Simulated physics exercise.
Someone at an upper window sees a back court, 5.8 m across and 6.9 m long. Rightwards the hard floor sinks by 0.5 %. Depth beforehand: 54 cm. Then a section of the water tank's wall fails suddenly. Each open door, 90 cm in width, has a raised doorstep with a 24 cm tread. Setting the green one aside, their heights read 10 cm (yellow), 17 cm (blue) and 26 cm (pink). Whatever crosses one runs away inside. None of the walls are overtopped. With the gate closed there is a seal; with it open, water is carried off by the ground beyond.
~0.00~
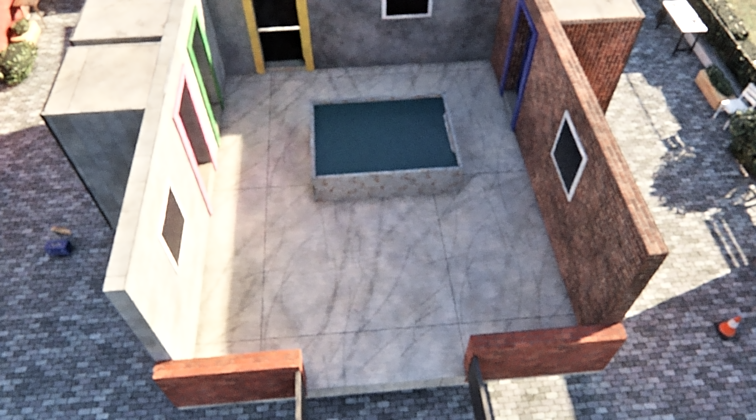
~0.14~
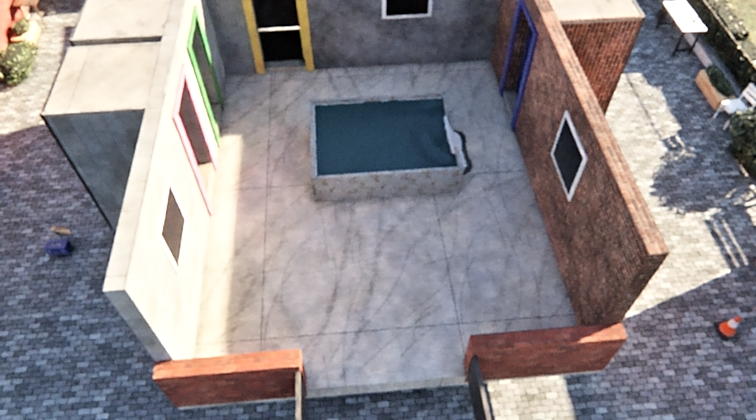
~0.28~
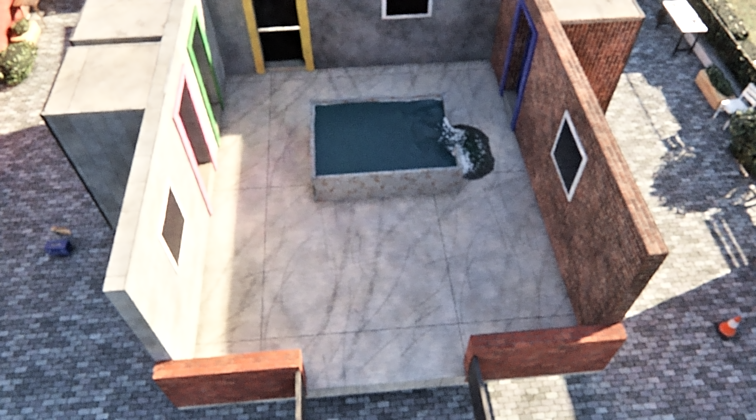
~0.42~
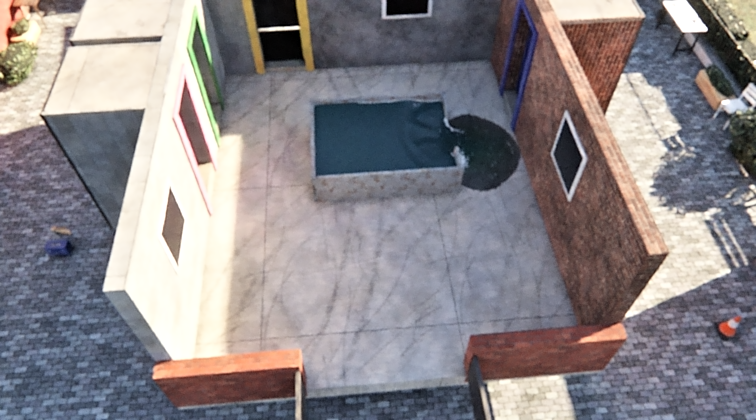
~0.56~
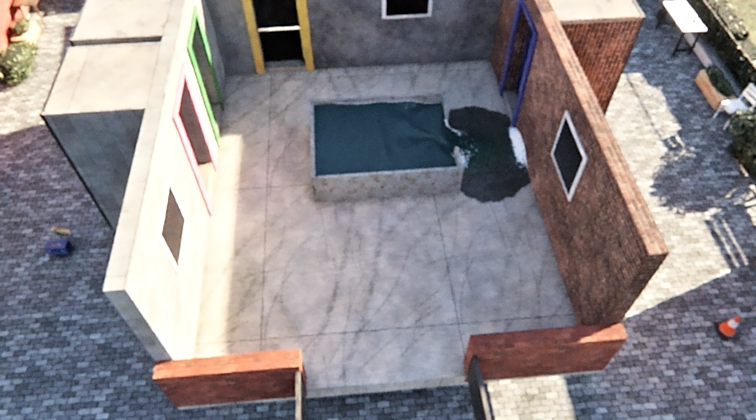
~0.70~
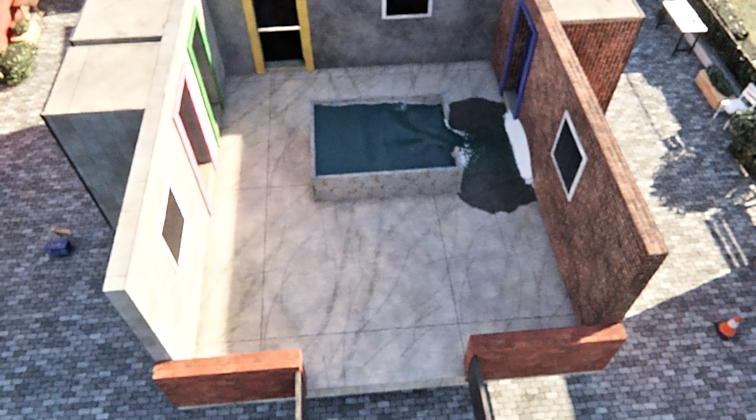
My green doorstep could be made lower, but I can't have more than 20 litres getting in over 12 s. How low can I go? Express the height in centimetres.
You could bring it down to roughly 7.5 cm.
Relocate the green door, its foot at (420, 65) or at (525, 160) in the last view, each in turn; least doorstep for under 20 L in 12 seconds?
In turn: About 8.0 cm, about 31 cm.
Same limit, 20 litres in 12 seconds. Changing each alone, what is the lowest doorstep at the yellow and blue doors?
Close to 6.0 cm (yellow) and close to 20 cm (blue).
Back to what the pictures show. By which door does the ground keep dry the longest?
Pink.
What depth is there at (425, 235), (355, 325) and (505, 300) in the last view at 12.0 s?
Some 5, 5 and 6 cm.
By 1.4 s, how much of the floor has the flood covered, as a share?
Close to 15 per cent of it is wet.
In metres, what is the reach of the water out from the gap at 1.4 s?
Distance from gap: Approx. 3.0 m.
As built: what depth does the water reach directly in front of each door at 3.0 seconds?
Lab note, depth in cm: Yellow 0; blue 20; pink 0; green 0.
After 1.4 s water covers 15 % of the floor, deepest (37 cm) near (519, 149); it has not reached the green door.
After 3.0 s water covers 35 % of the floor, deepest (30 cm) near (509, 150); it has not reached the green door.
After 12.0 s water covers 100 % of the floor, deepest (10 cm) near (491, 66); 6 cm at the green door, 0 litres in over its 22 cm doorstep.
At the green door as built, the water arrived by 4.9 s and peaked near 12 cm at 5.8 s.
With a doorstep of 6 cm, 42 litres would have come in within the 12 s; with 8.5 cm, 9 litres. So under 20 litres takes about 7.5 cm.
